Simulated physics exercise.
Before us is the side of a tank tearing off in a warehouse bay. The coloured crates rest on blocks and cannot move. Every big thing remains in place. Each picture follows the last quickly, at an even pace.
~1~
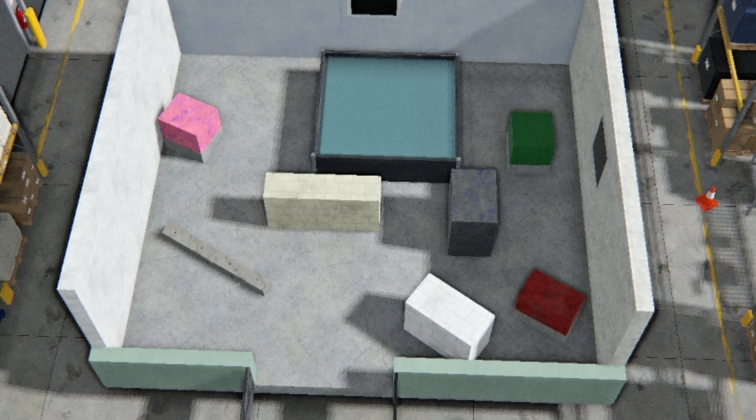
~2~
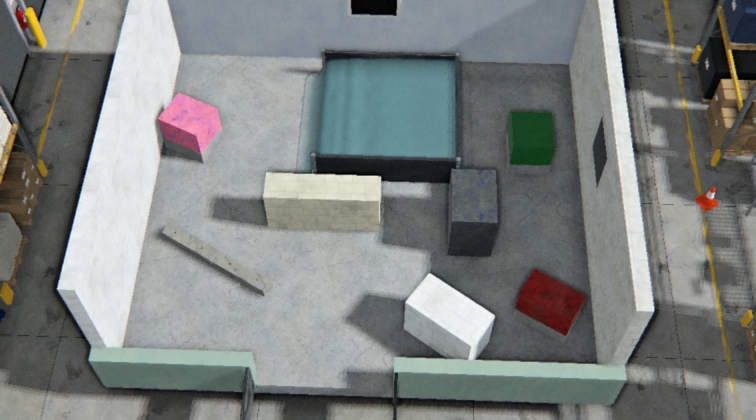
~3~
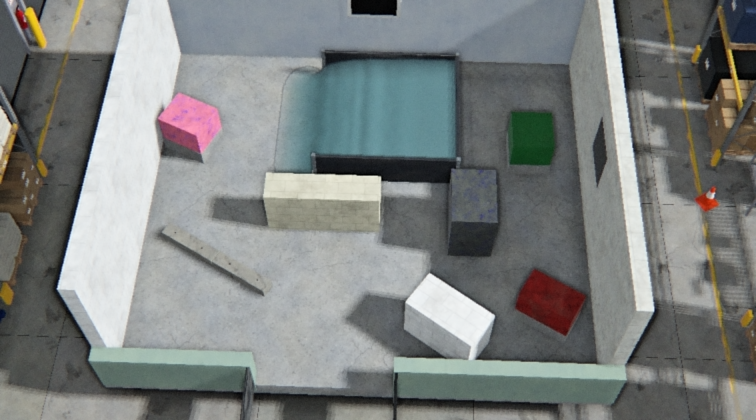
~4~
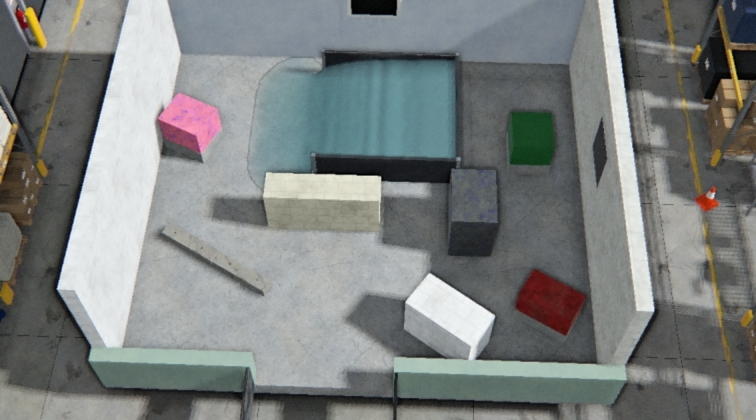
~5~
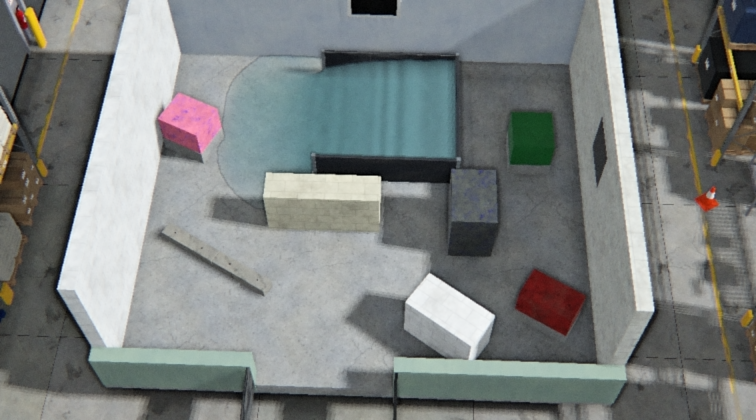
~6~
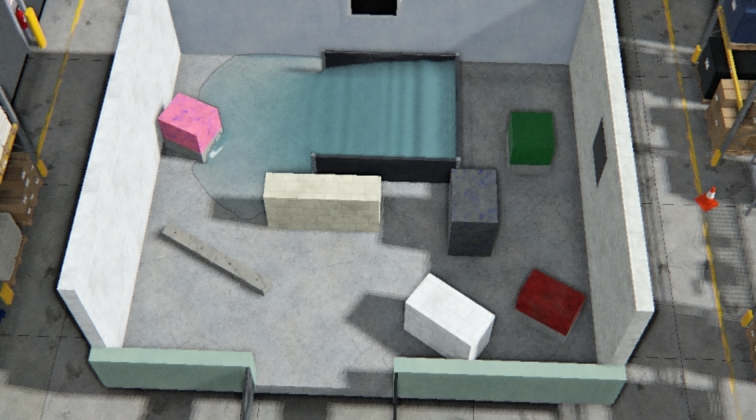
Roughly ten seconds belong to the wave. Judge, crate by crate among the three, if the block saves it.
The pink crate is going to be reached by the water; the green crate is going to stay clear of the water; the red crate is going to stay clear of the water.
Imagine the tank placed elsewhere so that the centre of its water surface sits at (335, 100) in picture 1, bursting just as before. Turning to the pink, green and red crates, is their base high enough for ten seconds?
Well, the pink crate gets swamped, the green crate avoids the flood, but the red crate avoids the flood.
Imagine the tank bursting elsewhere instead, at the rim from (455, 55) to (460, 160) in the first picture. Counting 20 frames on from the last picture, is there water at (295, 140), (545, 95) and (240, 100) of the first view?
In sequence: Untouched, inundated, untouched.
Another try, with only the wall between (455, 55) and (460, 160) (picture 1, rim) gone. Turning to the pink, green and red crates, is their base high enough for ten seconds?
Here's how it goes: The pink crate is left untouched, the green crate is swamped, and the red crate is swamped.
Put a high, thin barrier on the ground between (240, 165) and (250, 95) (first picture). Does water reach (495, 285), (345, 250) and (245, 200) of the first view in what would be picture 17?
As listed: Free of water, no water, awash.
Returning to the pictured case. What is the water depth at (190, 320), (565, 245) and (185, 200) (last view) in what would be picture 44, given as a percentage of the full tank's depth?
I'd put them at close to 10 per cent, then 0 per cent, then 25 per cent.
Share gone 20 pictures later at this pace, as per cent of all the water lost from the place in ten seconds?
It would be around 0 %.
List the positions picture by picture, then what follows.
In the first frame, the water tank at (388, 106) is whole and still.
In the second frame, water pours out at (321, 117) and has run to a hidden place.
In the third frame, the front is at a hidden place, out from the gap at (321, 119).
In the fourth frame, the front is at a hidden place, out from the gap at (322, 119).
In the fifth frame, the front is at (243, 193), out from the gap at (322, 120).
In the sixth frame, the front is at (197, 170), out from the gap at (322, 120).
A moment on, water covers 25 % of the floor; the pink crate water round its plinth, the green crate not reached, the red crate not reached.
Next, water covers 30 % of the floor; the pink crate water round its plinth, the green crate not reached, the red crate not reached.
Then, water covers 45 % of the floor; the pink crate water round its plinth, the green crate not reached, the red crate not reached.
Later, water covers 75 % of the floor; the pink crate water round its plinth, the green crate not reached, the red crate water round its plinth.
In the end, water covers 100 % of the floor; the pink crate was topped, the green crate stayed above the water, the red crate stayed above the water.
